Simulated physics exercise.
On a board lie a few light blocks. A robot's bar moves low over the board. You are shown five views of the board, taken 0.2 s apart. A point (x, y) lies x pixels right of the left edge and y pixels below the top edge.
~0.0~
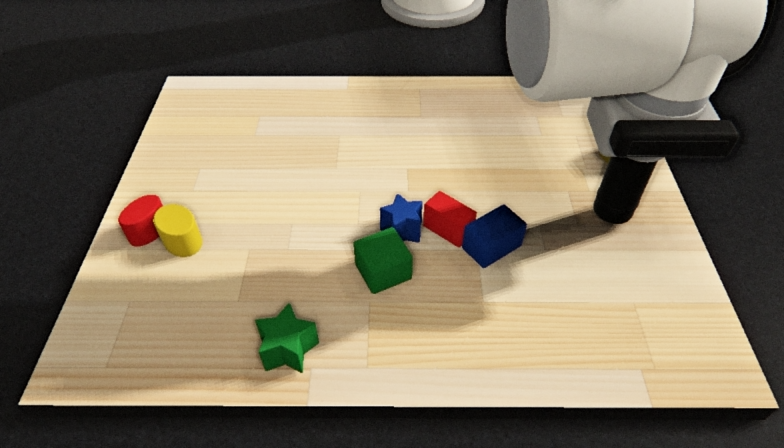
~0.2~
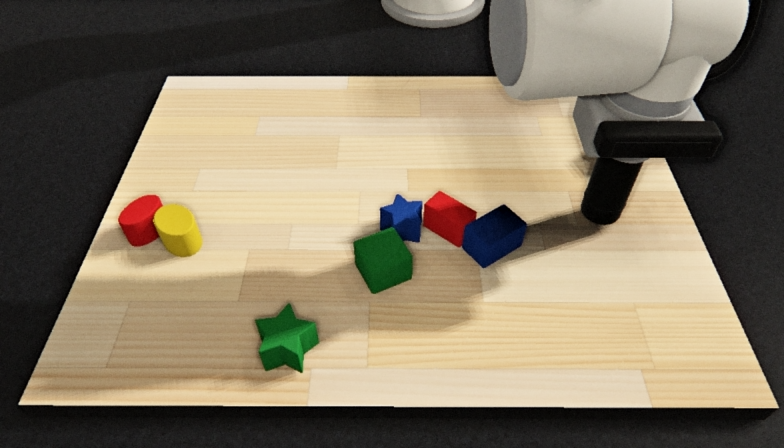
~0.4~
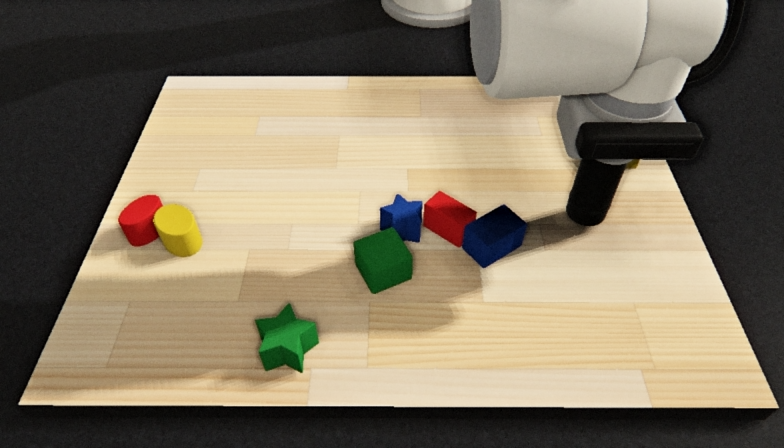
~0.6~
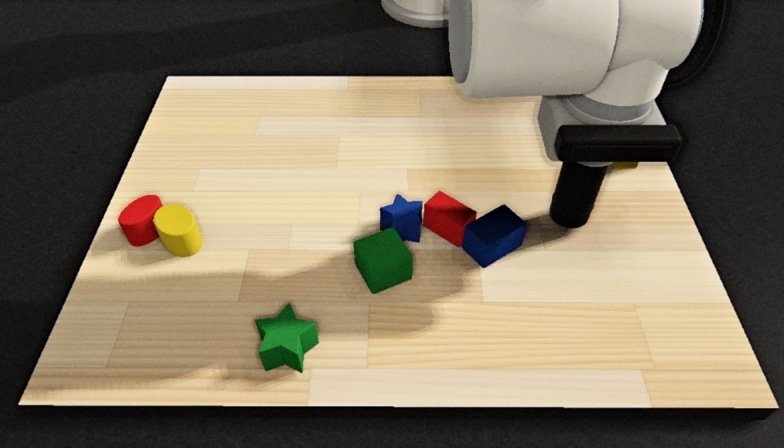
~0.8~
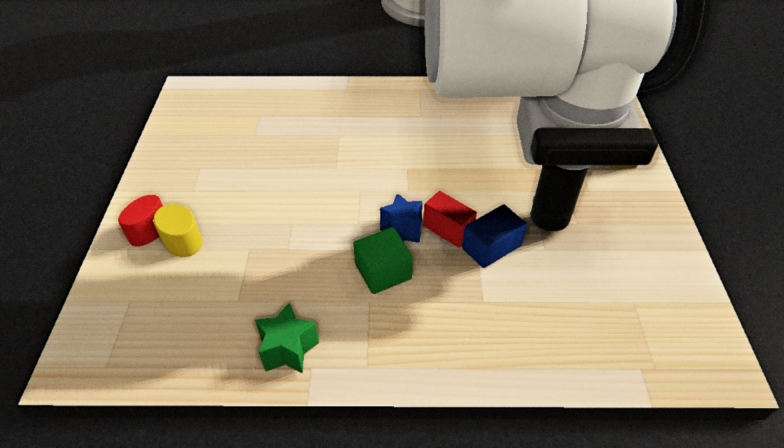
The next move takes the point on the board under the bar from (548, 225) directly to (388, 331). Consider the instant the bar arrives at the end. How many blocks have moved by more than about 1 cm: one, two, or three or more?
Count: 2.
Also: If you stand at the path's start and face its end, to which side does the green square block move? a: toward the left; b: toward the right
Option b.
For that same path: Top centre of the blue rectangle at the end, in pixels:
At the end it should sit near (352, 278).
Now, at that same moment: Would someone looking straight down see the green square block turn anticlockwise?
In short: No.
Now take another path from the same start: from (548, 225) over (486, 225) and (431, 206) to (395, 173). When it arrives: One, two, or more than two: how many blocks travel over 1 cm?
The number of blocks that move over 1 cm is three or more.
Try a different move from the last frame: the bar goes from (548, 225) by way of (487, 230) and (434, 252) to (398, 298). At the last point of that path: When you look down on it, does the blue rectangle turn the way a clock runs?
No, that is not how it ends up.
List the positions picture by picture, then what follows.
Lower end of the bar at (612, 211), tops of blocks, green square block at (383, 249), blue star block at (403, 209), red rectangle at (451, 207), blue rectangle at (496, 224), in the first picture.
Bar at (600, 212), blocks as before, in the second picture.
Bar at (585, 213), blocks as before, in the third picture.
Bar at (568, 215), blocks as before, in the fourth picture.
Bar at (550, 218), green square block at (383, 249), blue star block at (403, 209), red rectangle at (451, 207), blue rectangle at (496, 224), in the fifth picture.
What follows on the original path. One third of the way, bar at (500, 249); red rectangle at (446, 207), turned 20° clockwise; blue rectangle at (455, 241), turned 20° clockwise.
Two thirds of the way, bar at (445, 284); green square block at (347, 248), turned 40° clockwise; red rectangle at (446, 207), turned 20° clockwise; blue rectangle at (395, 264), turned 50° clockwise.
At the end, bar at (388, 324); green square block at (326, 242), turned 75° clockwise; blue star block not moved; red rectangle at (446, 207), turned 20° clockwise; blue rectangle at (352, 278), turned 85° clockwise.
